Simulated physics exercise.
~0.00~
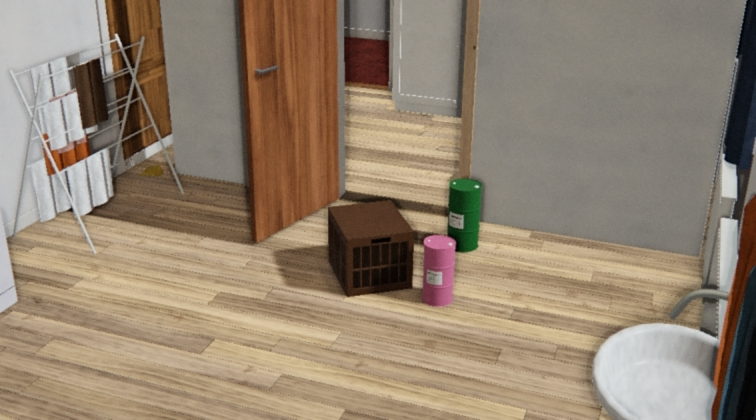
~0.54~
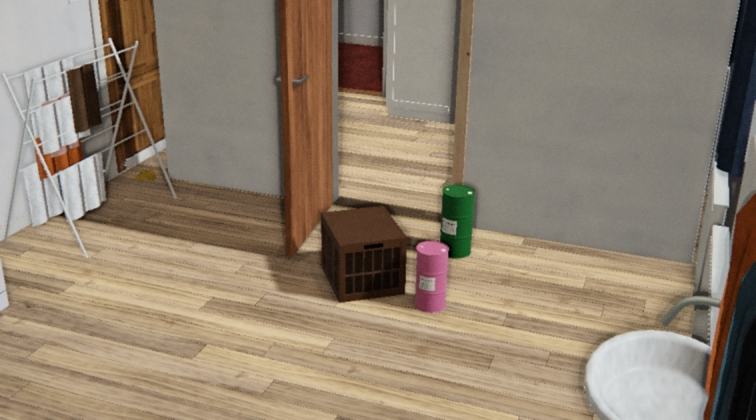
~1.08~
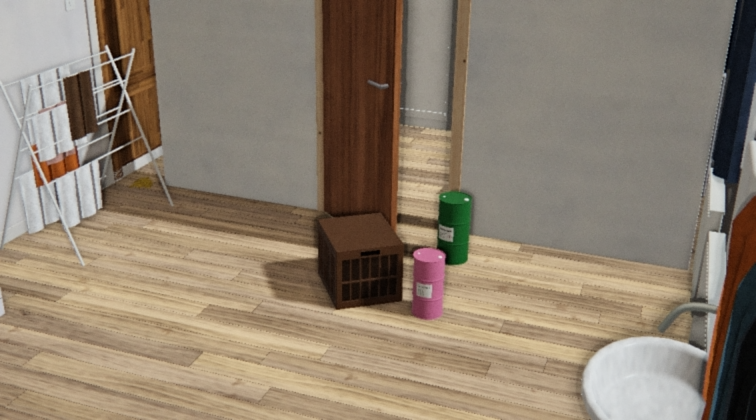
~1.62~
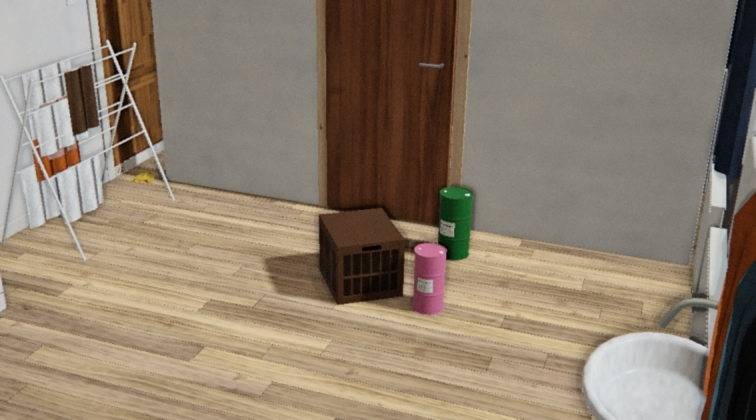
The clip opens on a room with a pale wooden floor, where a brown door stands wide open in a grey wall. A brown crate-like chest sits near the doorway, with a pink canister and a green canister to its right, while a drying rack stands at the left and a white basin at the lower right. As the view sways slightly, the door begins to swing toward its frame. It keeps turning, narrowing the gap to the space beyond. Finally the door rests shut, with the chest and both canisters still in their places.
